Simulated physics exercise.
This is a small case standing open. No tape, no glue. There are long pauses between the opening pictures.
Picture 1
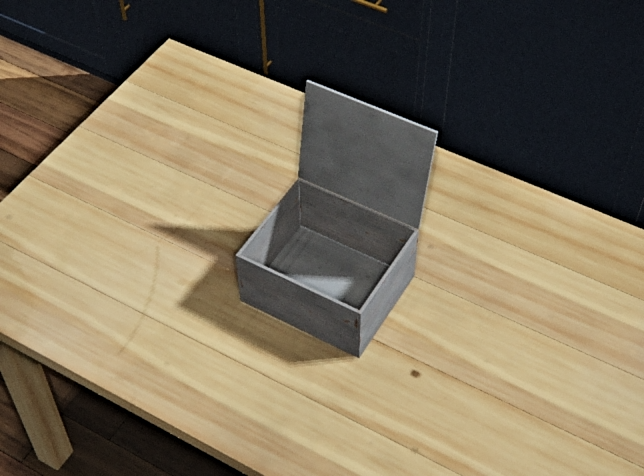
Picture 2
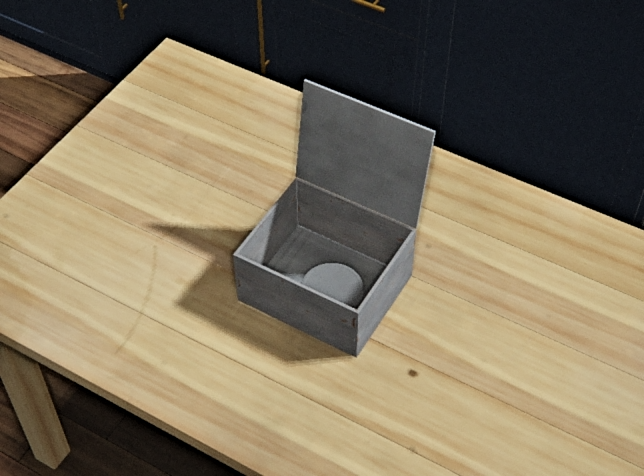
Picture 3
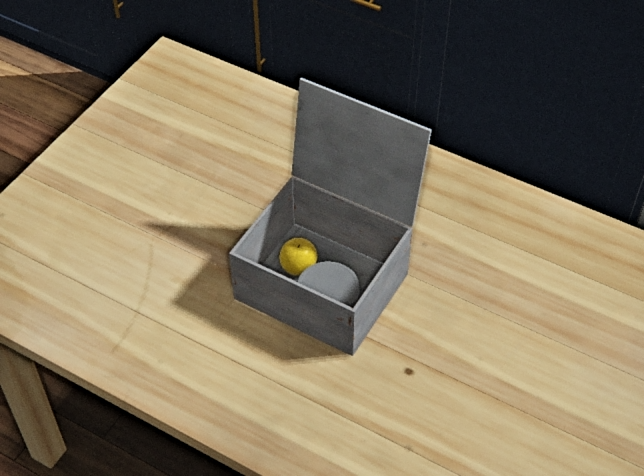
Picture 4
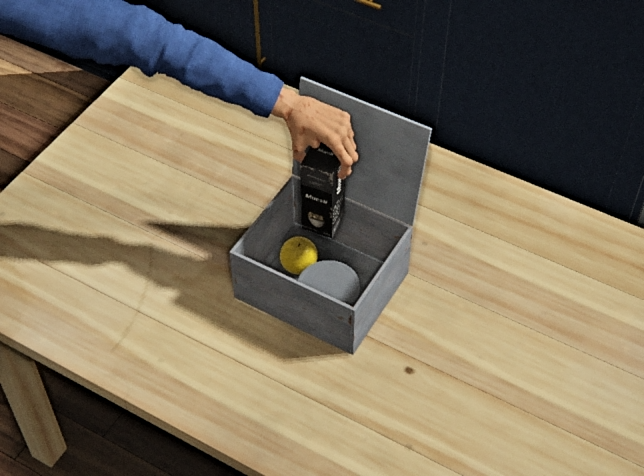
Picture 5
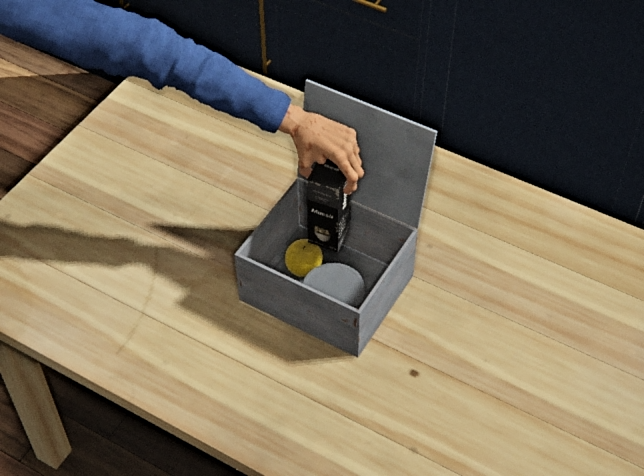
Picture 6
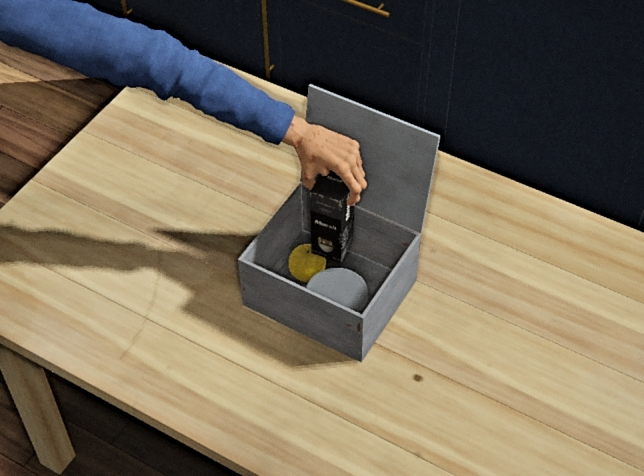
A hand in a blue sleeve lowered a black carton into an open gray box on a wooden table, after a gray round object and then a yellow ball-like one had appeared inside.
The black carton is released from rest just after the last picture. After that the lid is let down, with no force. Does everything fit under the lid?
Here the lid stays ajar.
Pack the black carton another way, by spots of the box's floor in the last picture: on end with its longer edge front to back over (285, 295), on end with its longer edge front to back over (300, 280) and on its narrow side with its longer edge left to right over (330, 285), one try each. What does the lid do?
First try: It stays ajar; second try: It is held up; third try: It shuts flat.
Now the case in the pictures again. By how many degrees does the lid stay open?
About 80°.
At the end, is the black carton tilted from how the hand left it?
The black carton tips.
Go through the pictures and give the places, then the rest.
In the first picture, the last thing is not in view yet.
In the second picture, the last thing is not in view yet.
In the third picture, the last thing is not in view yet.
In the fourth picture, still above its spot; black carton (323, 190).
In the fifth picture, still above its spot; black carton (329, 204).
In the sixth picture, in place under the hand; black carton (333, 216).
Then, 0.30 s on from there, black carton turned 15° from how it was put near (340, 218); yellow apple shifted a little.
Then, 0.50 s on from there, black carton turned 36° from how it was put near (326, 217); yellow apple shifted a little.
Then, 0.90 s on from there, lid starting down; black carton turned 46° from how it was put near (322, 217); yellow apple shifted about its own width.
In the end, lid 80° above the rim; toppled in the box, black carton; moved from the start, yellow apple; grey tub unmoved. At the end, from the last picture's camera, black carton near (322, 217).
